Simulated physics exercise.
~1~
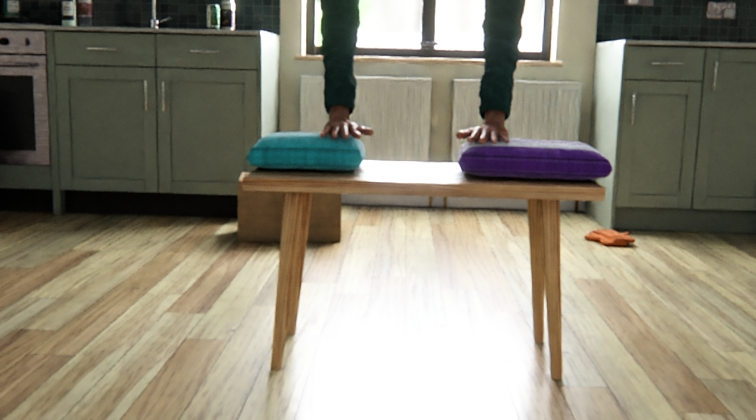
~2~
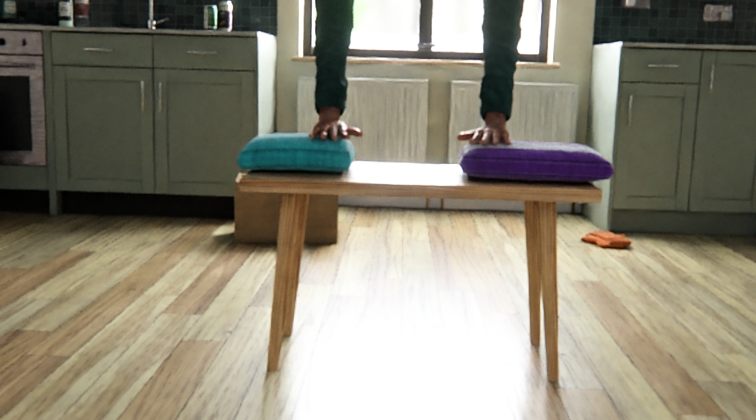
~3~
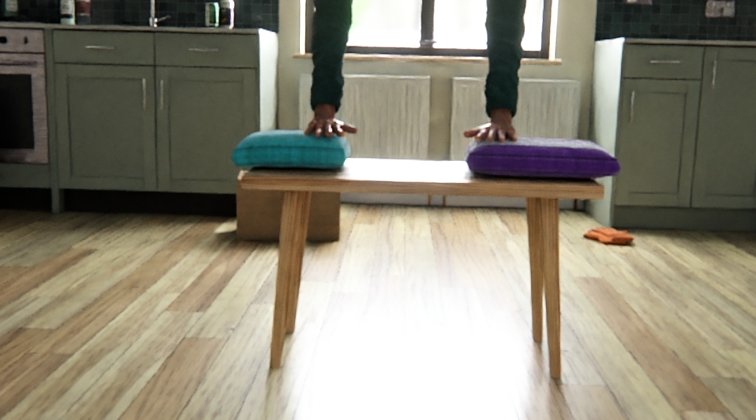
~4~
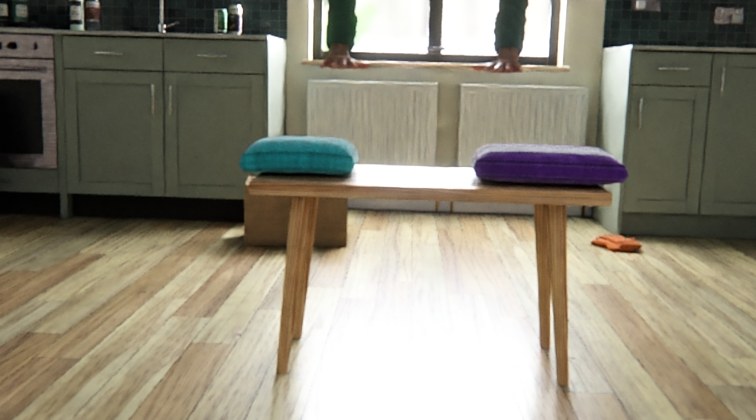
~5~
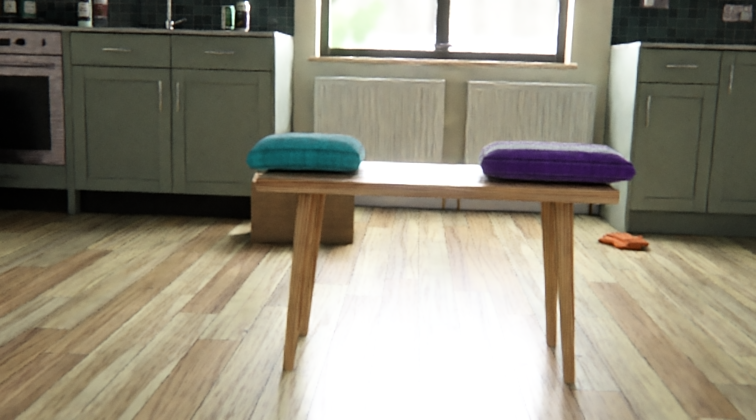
To begin with, a pair of hands rests on a turquoise soft bag at the left and a purple cushion at the right of a small wooden table in a kitchen. The hands ease the two apart, the turquoise one shifting slightly left and the purple one slightly right, which widens the bare space between them. Then the hands let go, lift and draw back toward the window until they are out of view. The camera sways a little throughout. Both the bag and the cushion stay on the tabletop, lying still near opposite ends.
